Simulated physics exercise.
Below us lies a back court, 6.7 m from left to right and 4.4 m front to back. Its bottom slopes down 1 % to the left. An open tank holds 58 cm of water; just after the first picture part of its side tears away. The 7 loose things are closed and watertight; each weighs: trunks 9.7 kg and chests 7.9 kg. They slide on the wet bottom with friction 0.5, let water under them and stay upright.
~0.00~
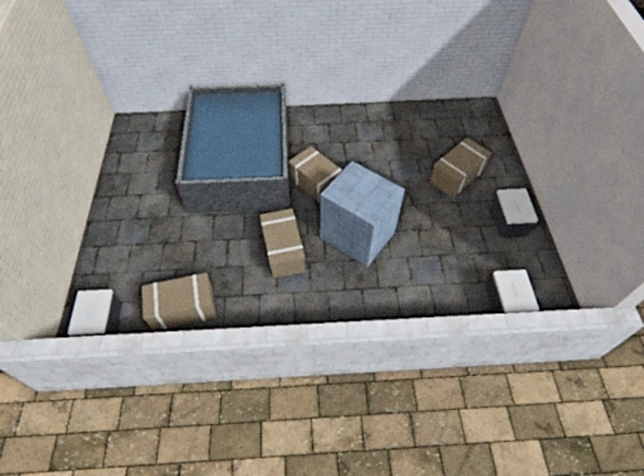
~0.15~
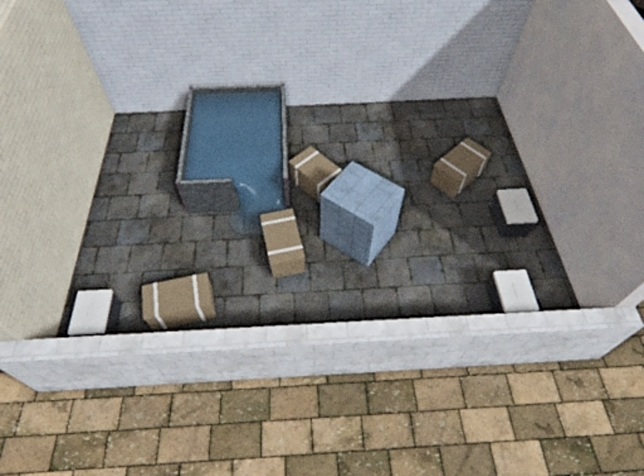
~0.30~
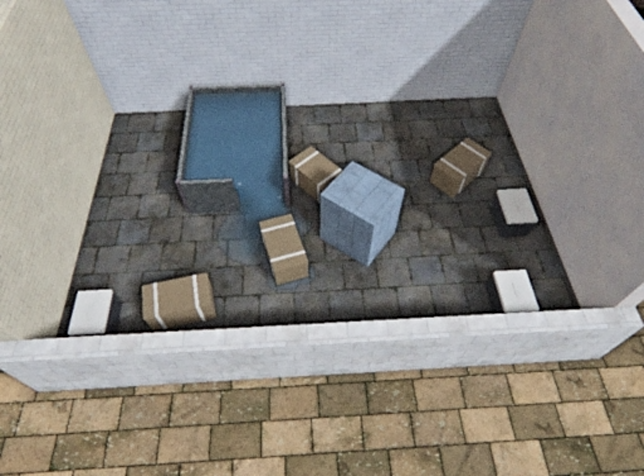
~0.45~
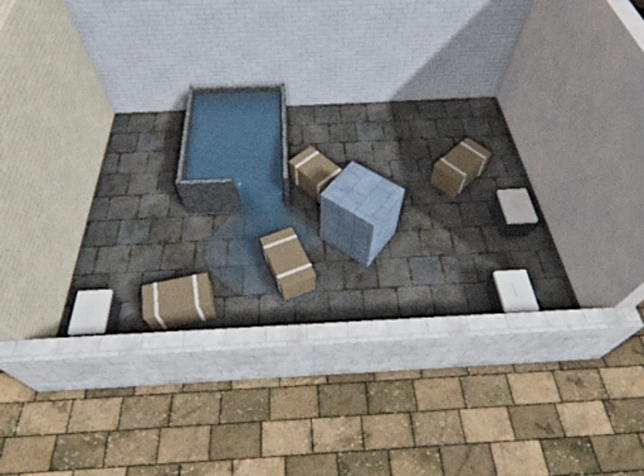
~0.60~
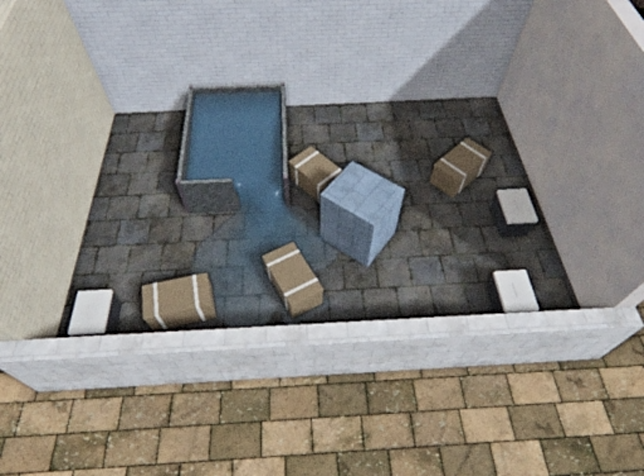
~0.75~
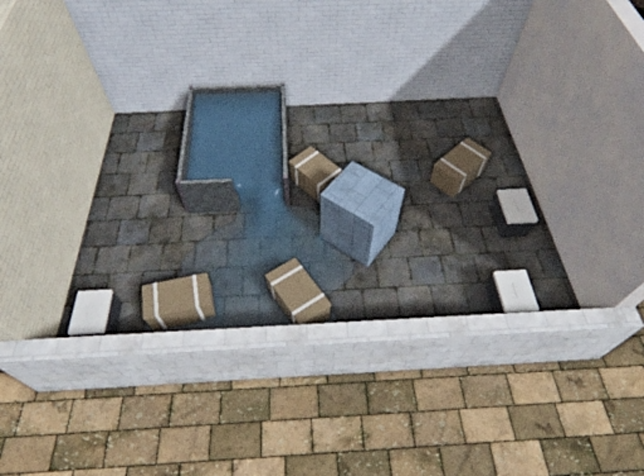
A walled court paved in dark stone, with tan paving outside its low front wall, is seen from above by a still camera. An open grey tank of blue water stands at the back left, with brown, pale-banded boxes, a large pale-blue block and white-topped boxes around it. The tank's front right corner opens, water spreads across the floor, and the nearest brown box slides forward, turning slightly.
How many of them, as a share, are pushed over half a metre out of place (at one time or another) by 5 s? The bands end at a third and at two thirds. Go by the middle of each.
That comes to two thirds or above.
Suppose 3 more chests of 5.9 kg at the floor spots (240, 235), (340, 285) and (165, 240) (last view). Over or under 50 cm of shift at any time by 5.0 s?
In that order: Over, more, under.
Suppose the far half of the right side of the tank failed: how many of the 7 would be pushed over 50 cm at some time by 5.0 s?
Then 3.
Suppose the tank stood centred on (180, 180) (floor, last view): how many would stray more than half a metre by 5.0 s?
In that case 4 of them.
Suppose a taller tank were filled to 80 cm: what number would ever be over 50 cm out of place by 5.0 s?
In that case 6 of them.
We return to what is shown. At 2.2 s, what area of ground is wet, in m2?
About 11.0 m2.
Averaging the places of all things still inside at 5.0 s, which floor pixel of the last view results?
At about (363, 183).
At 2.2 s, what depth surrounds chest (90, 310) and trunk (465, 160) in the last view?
Roughly 5 and 0 cm.
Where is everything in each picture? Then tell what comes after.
The first frame shows a trunk at (282, 235) rests on the ground; a trunk at (176, 295), on the bottom; 2.6 m2 under water; 0 of 7 have shifted.
The second frame shows a trunk at (282, 235), on the bottom; a trunk at (176, 295), on the bottom; 2.9 m2 under water; 0 of 7 have shifted.
The third frame shows a trunk at (283, 241) rests on the ground, 10 cm from its start; a trunk at (176, 295) rests on the ground; water covers 3.3 m2; 1 of 7 have shifted.
The fourth frame shows a trunk at (287, 256) rests on the ground, 34 cm from its start; a trunk at (176, 295) rests on the ground; water covers 4.1 m2; 1 of 7 have shifted.
The fifth frame shows a trunk at (292, 272) rests on the ground, 59 cm from its start; a trunk at (176, 295), on the bottom; 5.0 m2 under water; 1 of 7 have shifted.
The sixth frame shows a trunk at (298, 289), on the bottom, 84 cm from its start; a trunk at (176, 295), on the bottom; water covers 6.0 m2; 1 of 7 have shifted.
After 1.1 s 1 of 7 are over 50 cm from their spots; 1 afloat.
After 2.2 s 2 of 7 are over 50 cm from their spots; 2 afloat.
After 3.5 s 4 of 7 are over 50 cm from their spots; 3 afloat.
After 5.0 s 5 of 7 are over 50 cm from their spots, and 5 have been at some point; 3 afloat.
